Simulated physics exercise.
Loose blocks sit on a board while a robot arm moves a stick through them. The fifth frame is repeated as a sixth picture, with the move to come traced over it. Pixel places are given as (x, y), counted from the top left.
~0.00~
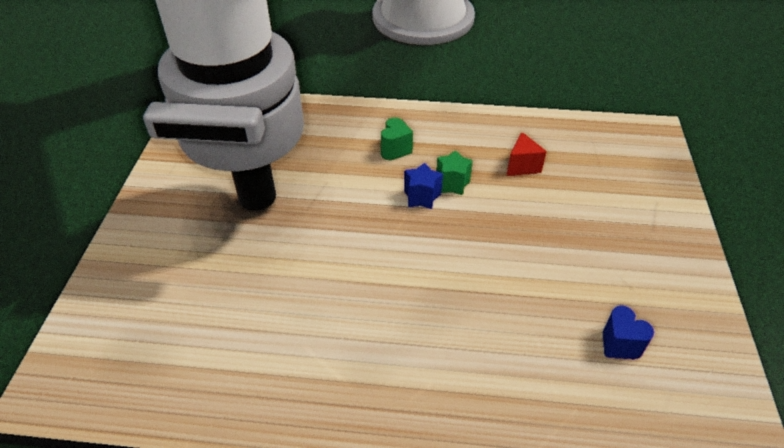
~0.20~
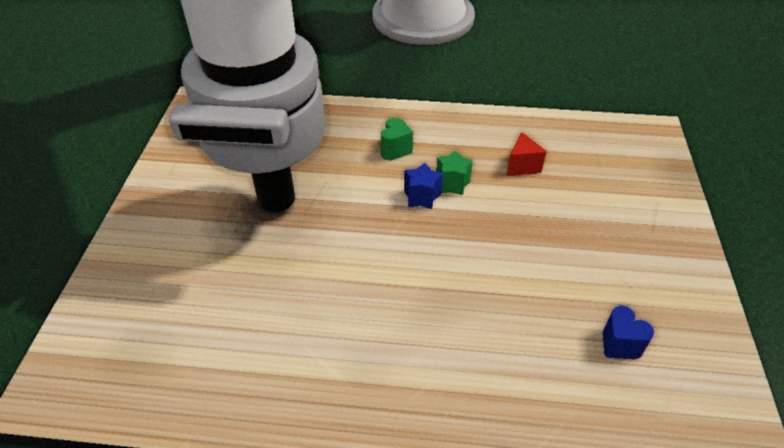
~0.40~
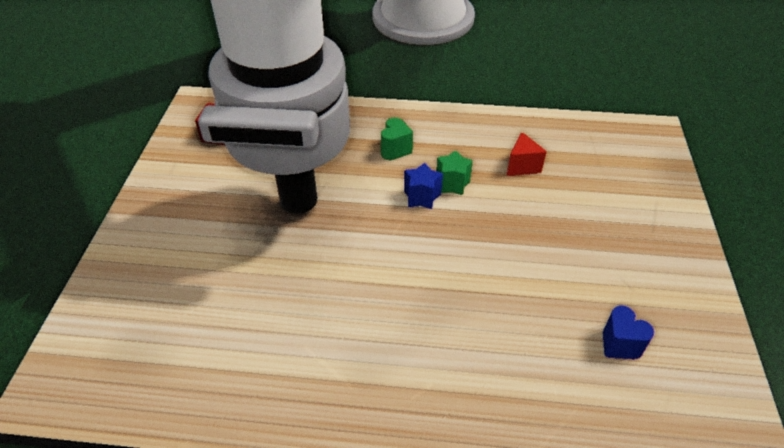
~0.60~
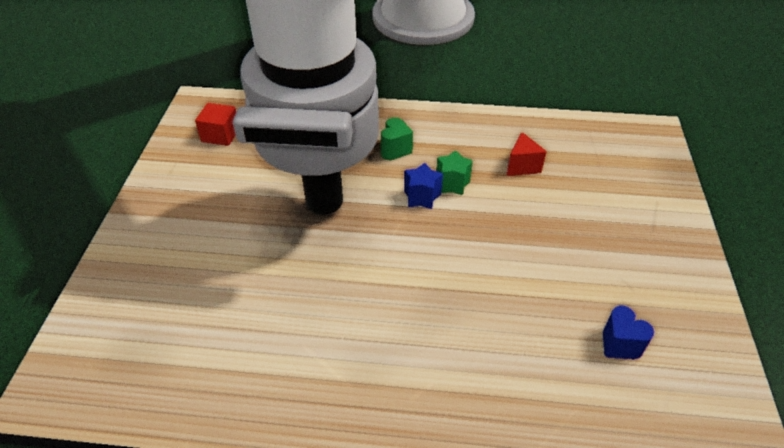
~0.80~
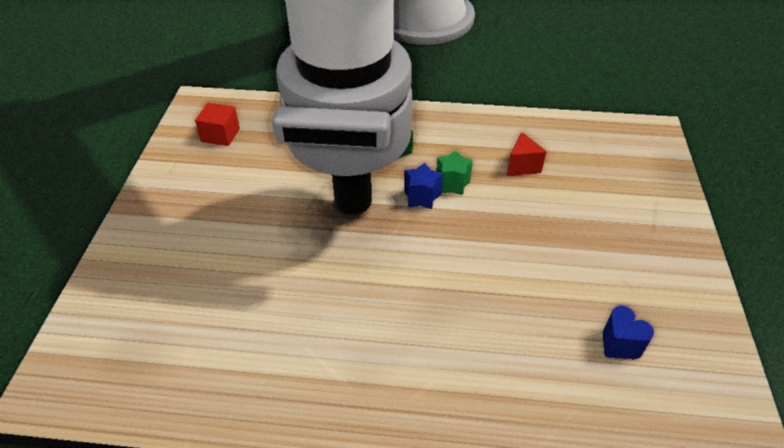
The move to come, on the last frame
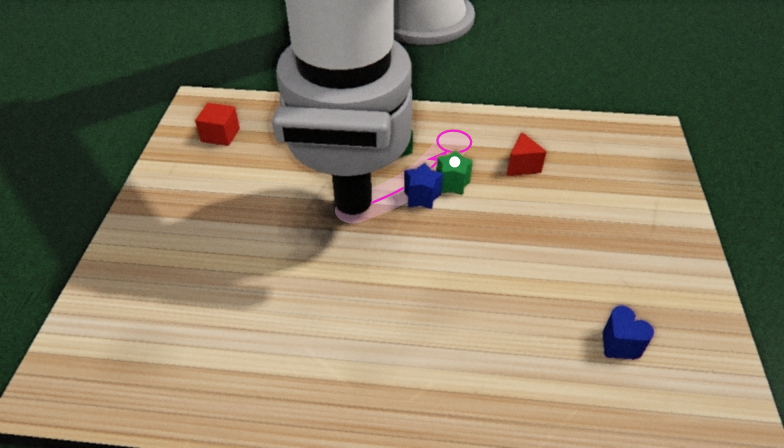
On a striped wooden board set against a dark green surface, a robot arm holds a black stick near the left side, with green, blue and red blocks resting to its right. The arm slides steadily rightward, uncovering a red block behind it, then covers most of the green heart while the blocks stay still.
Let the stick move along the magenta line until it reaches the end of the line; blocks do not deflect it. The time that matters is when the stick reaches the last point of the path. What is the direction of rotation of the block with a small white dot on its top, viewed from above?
Prediction: Counterclockwise.
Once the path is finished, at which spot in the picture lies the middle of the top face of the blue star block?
Its top centre lands on (443, 173).
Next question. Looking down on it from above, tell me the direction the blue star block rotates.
It is turned clockwise.
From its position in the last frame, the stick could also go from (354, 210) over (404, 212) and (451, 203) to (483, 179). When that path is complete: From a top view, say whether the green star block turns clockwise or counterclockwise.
Answer: With the clock.
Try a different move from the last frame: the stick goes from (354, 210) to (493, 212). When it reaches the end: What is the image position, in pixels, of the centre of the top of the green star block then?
Most likely (469, 147).
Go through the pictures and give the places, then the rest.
In the first picture, lower end of the stick (258, 199), tops of blocks, green heart (396, 128), blue star block (423, 175), green star block (455, 162).
In the second picture, stick (277, 200), blocks as before.
In the third picture, stick (299, 202), blocks as before.
In the fourth picture, stick (325, 203), blocks as before.
In the fifth picture, stick (353, 203), green heart hidden, blue star block (423, 175), green star block (455, 162).
The drawn path runs from (354, 210) through (398, 191) and (432, 168) to (454, 141); the dot is on the green star block.
What follows on the original path. One third of the way, stick (398, 184); blue star block (431, 175), turned 25° clockwise.
Two thirds of the way, stick (432, 160); blue star block (443, 173), turned 65° clockwise; green star block (468, 161), turned 40° anticlockwise.
At the end, stick (455, 134); green heart not moved; blue star block (443, 173), turned 65° clockwise; green star block (468, 161), turned 40° anticlockwise.
